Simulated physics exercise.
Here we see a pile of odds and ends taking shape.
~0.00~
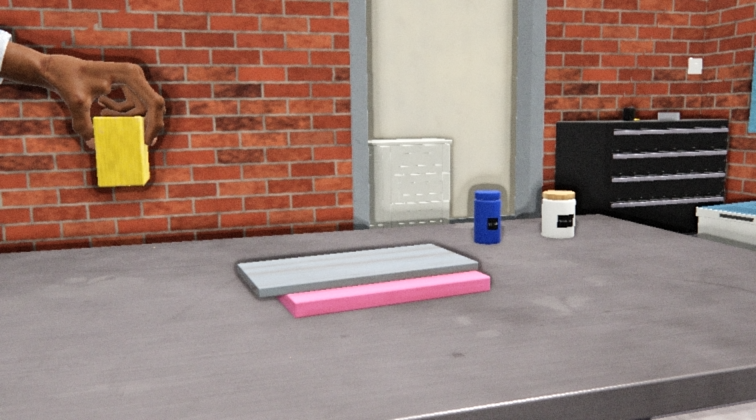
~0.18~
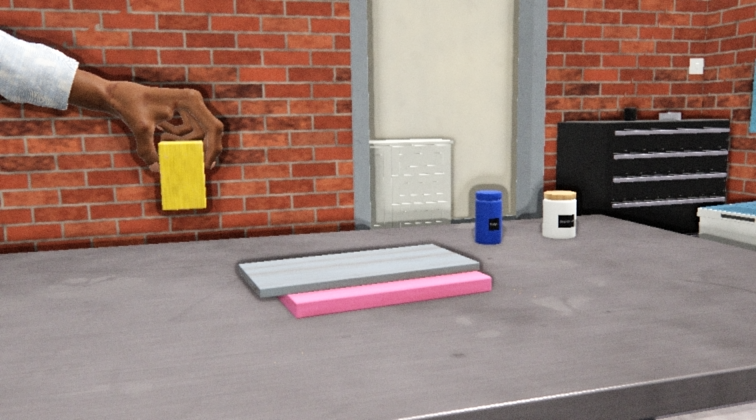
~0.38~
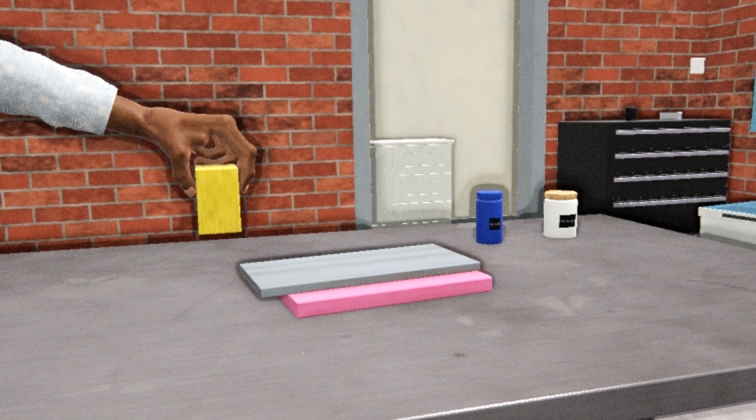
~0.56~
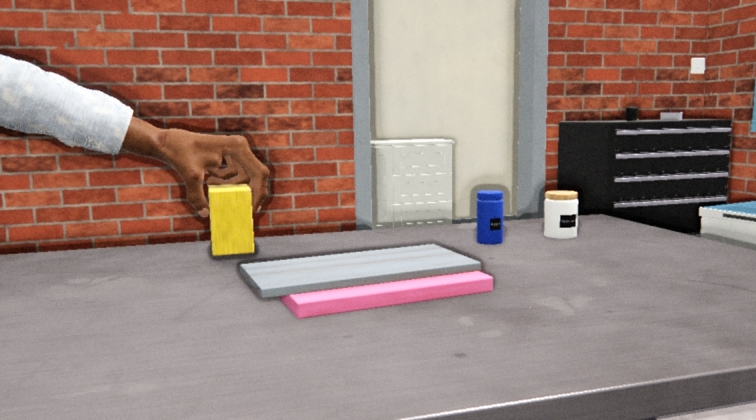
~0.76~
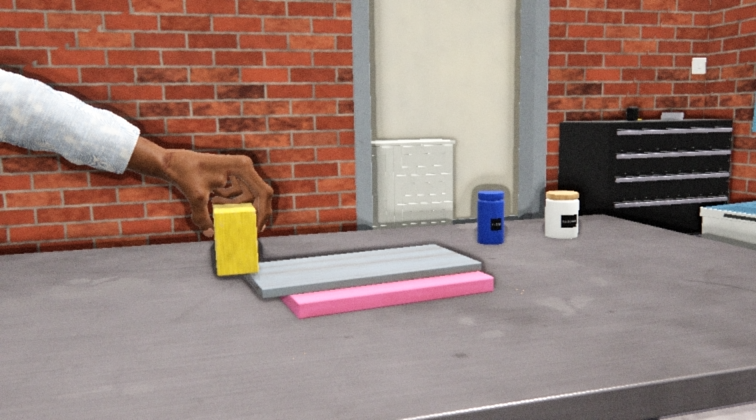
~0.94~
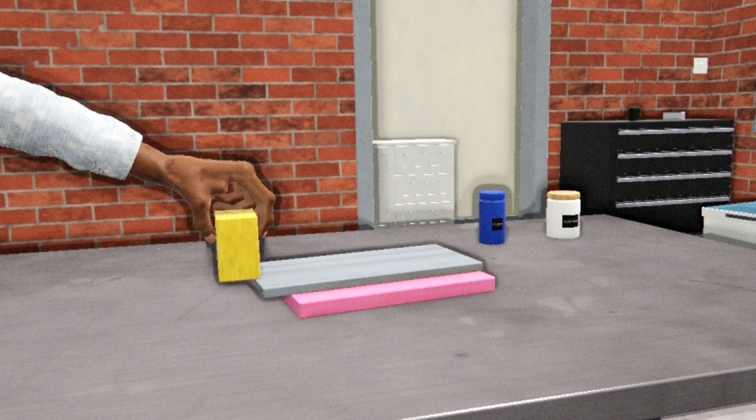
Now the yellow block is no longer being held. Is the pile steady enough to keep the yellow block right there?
No, the pile comes apart.
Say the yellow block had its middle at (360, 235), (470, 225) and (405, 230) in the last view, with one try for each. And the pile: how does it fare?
Result per try: First still standing, second toppled, third still standing.
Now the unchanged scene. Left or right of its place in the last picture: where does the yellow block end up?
It goes leftward.
By 1.14 s, yellow block tilted by 35° near (222, 257).
By 1.24 s, yellow block now fallen.
By 2.04 s, nothing new.
By 3.04 s, yellow block resting near (189, 284).
When it is over (4.0 s), fallen, yellow block; the other 4 as before. End places, in pixels of the last picture, yellow block near (189, 284). The pile comes apart.
